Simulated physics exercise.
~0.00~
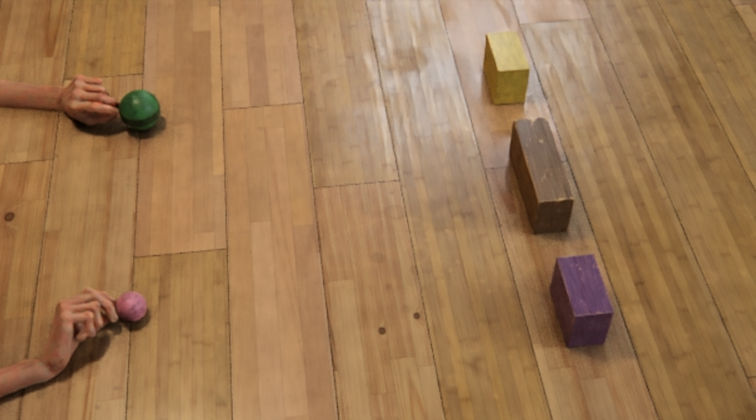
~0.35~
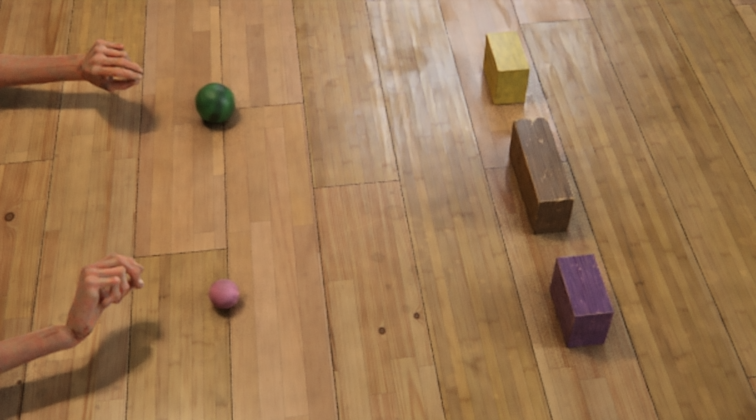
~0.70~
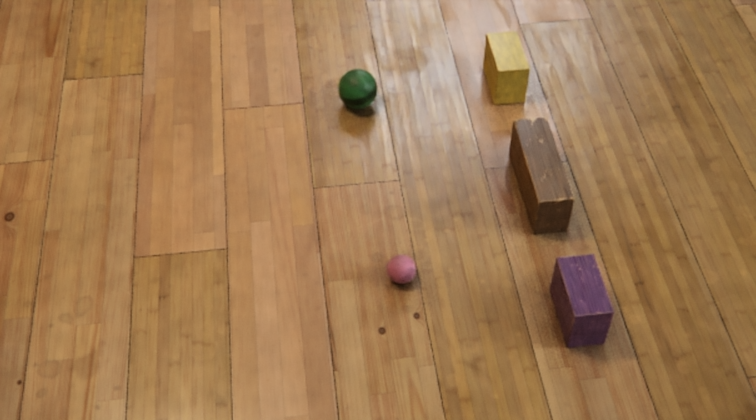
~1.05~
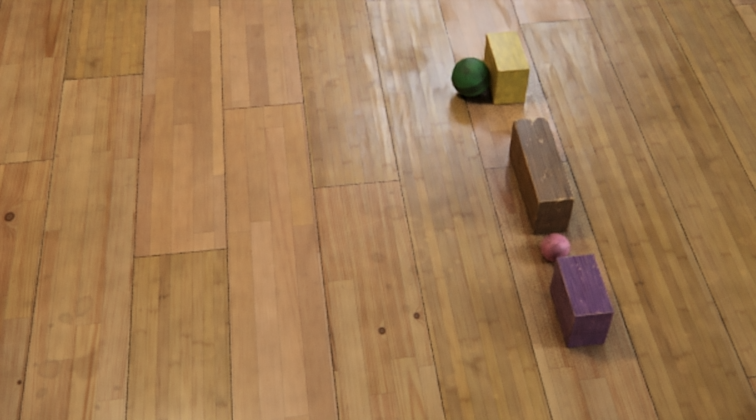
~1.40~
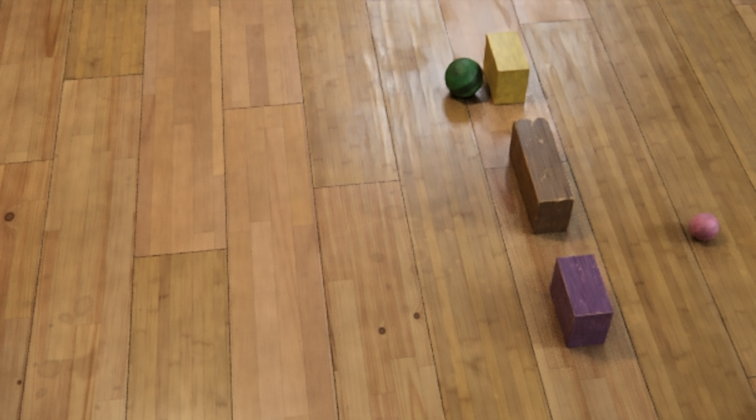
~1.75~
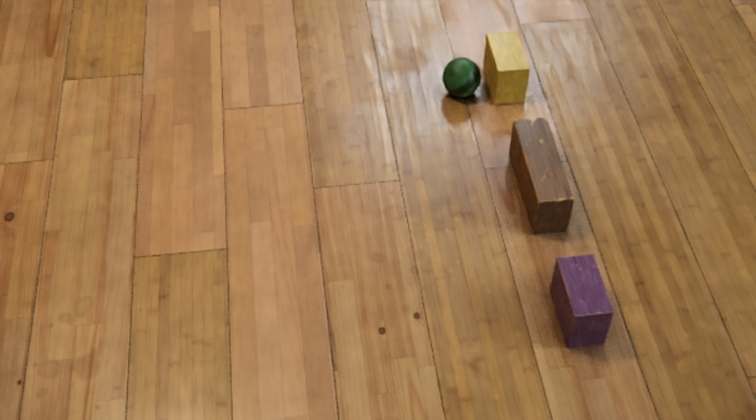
Green and pink balls rolling right from two hands, the green bouncing off a yellow block, the pink slipping between brown and purple.
